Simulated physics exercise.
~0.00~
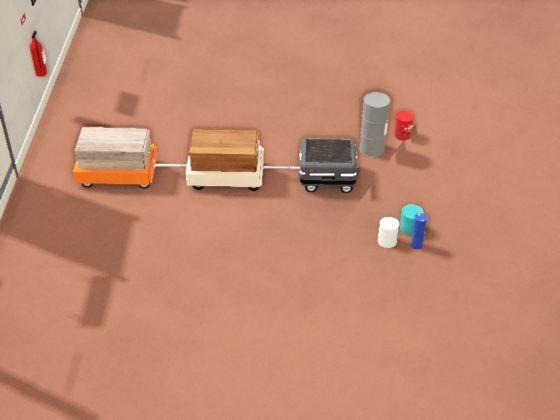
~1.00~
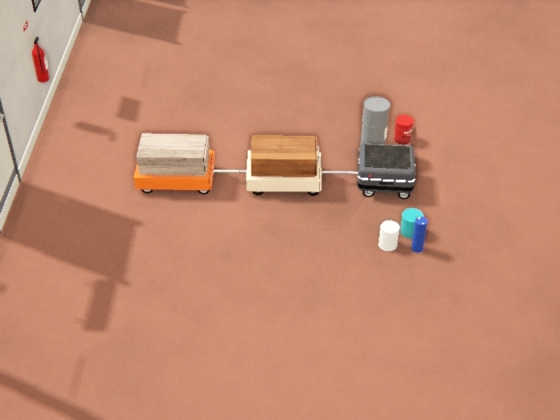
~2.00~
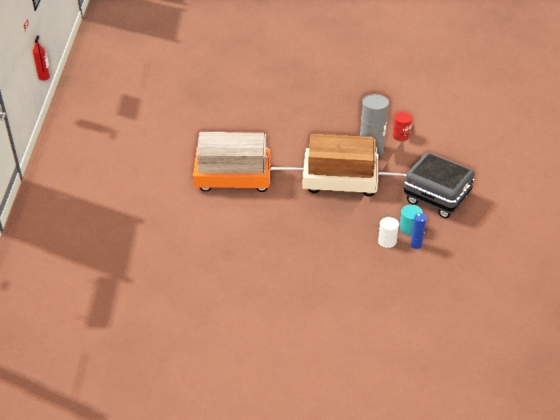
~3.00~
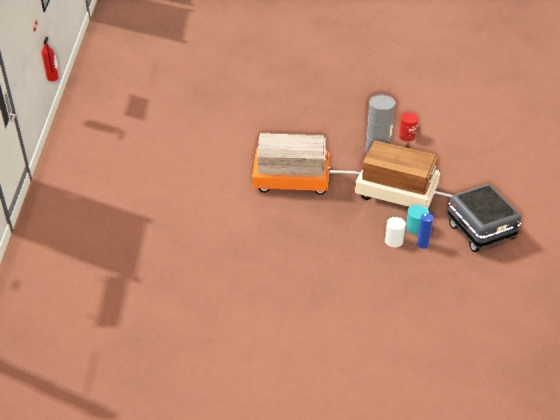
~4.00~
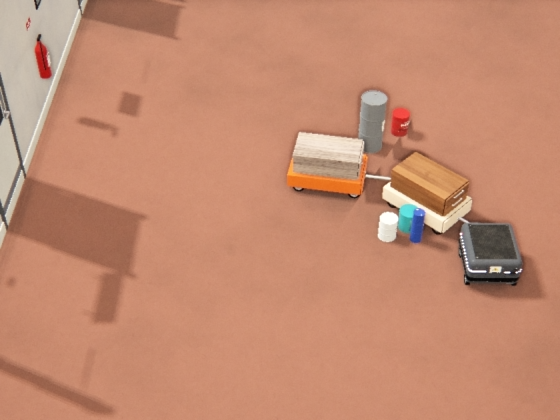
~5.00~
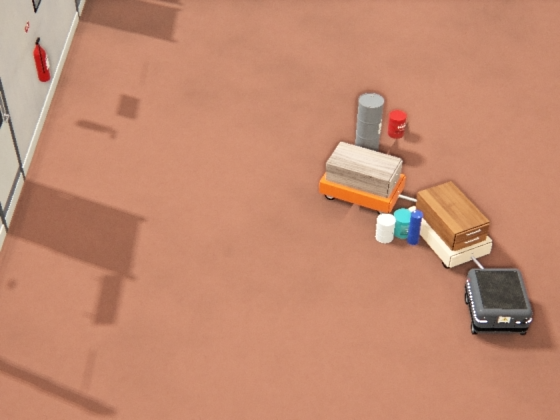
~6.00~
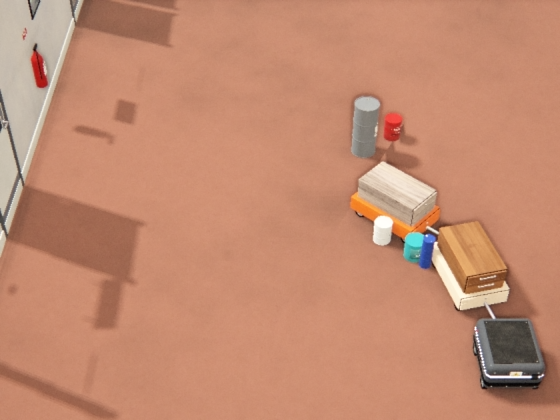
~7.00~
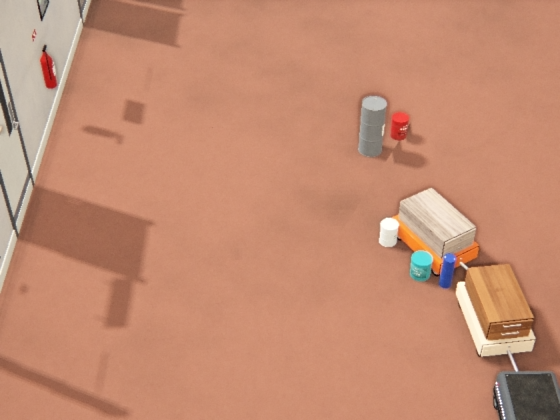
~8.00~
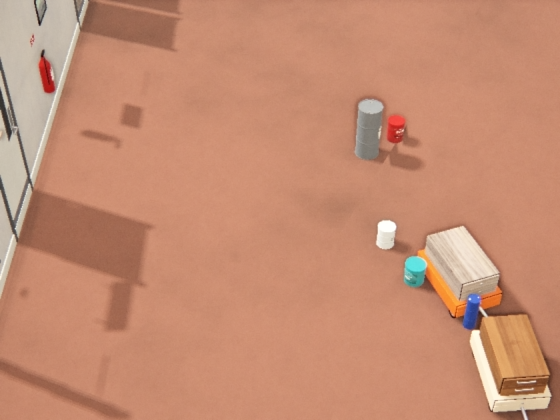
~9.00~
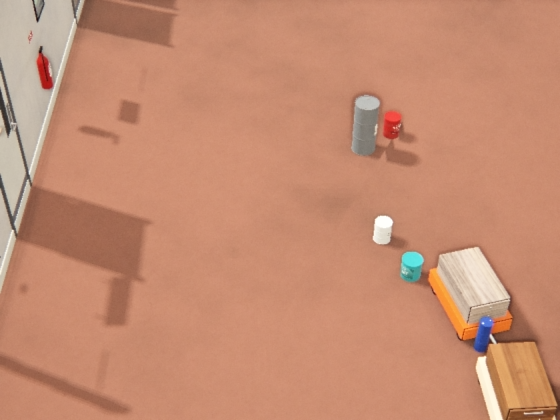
At the start, a dark tug tows a cream cart and an orange cart, both loaded, rightward across a reddish floor toward a grey drum, a red pail and three smaller containers. The tug passes between the two groups, then curves down toward the lower right, with the carts following. As the carts cut the corner, the blue canister and turquoise pail get shifted down and right. The pail is left behind while the blue canister keeps moving along beside the carts. At the end, the tug is out of view, the blue canister stands upright by the carts, and the grey drum, red pail and white canister remain in place.
